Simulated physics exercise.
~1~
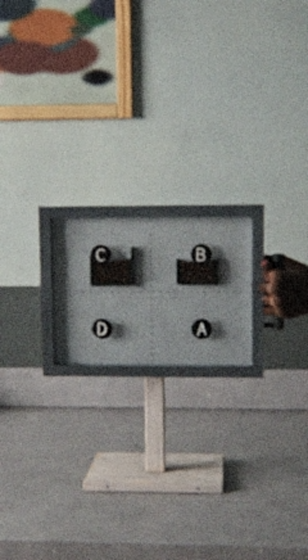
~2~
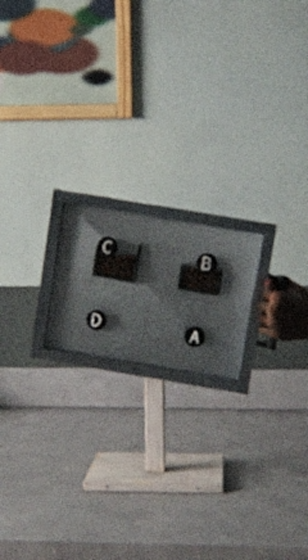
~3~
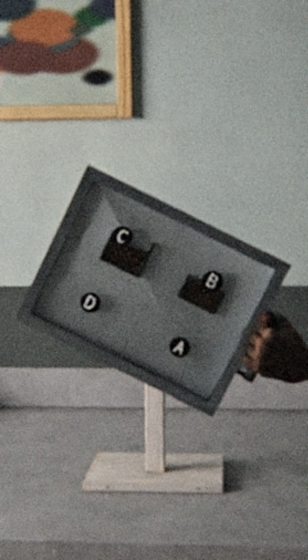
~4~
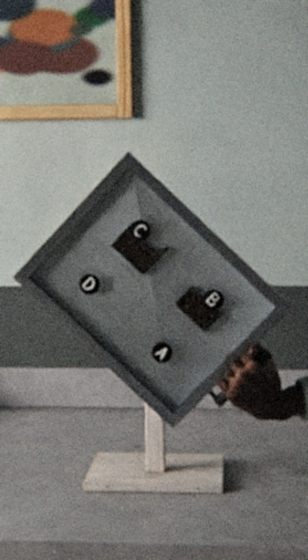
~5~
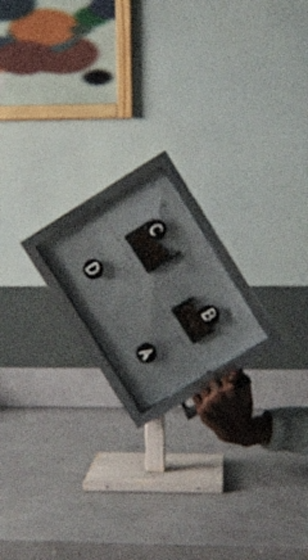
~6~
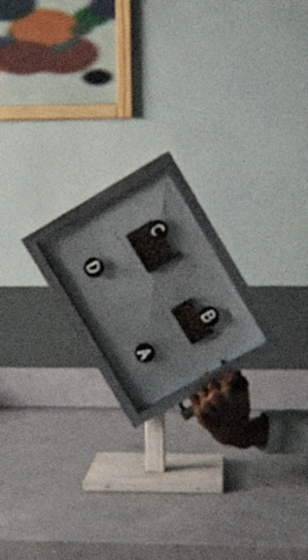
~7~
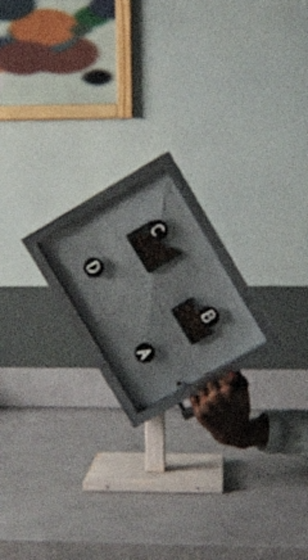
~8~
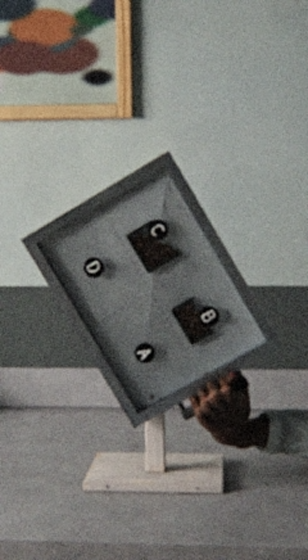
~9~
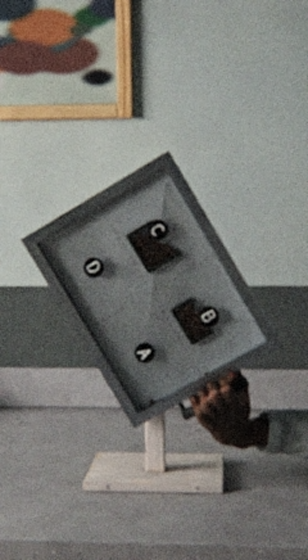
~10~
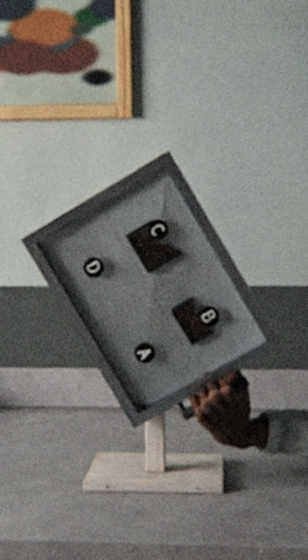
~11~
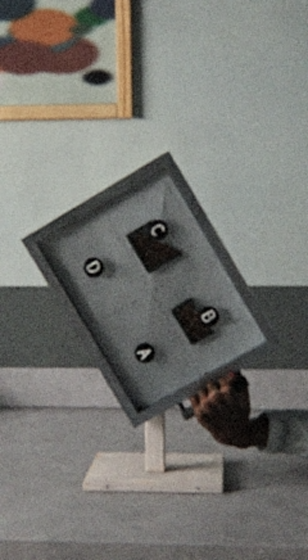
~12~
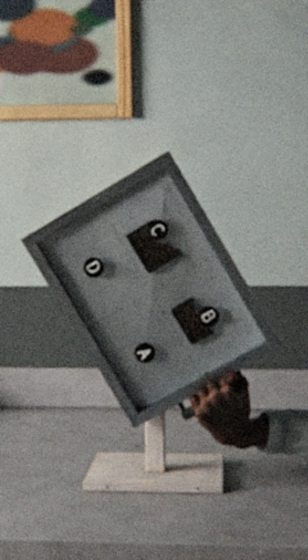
In the video, a hand at the right turns a shallow grey case on a pale stand clockwise, then holds it steady at a steep tilt, with dark brown material still beside the letters C and B and none beside A or D.
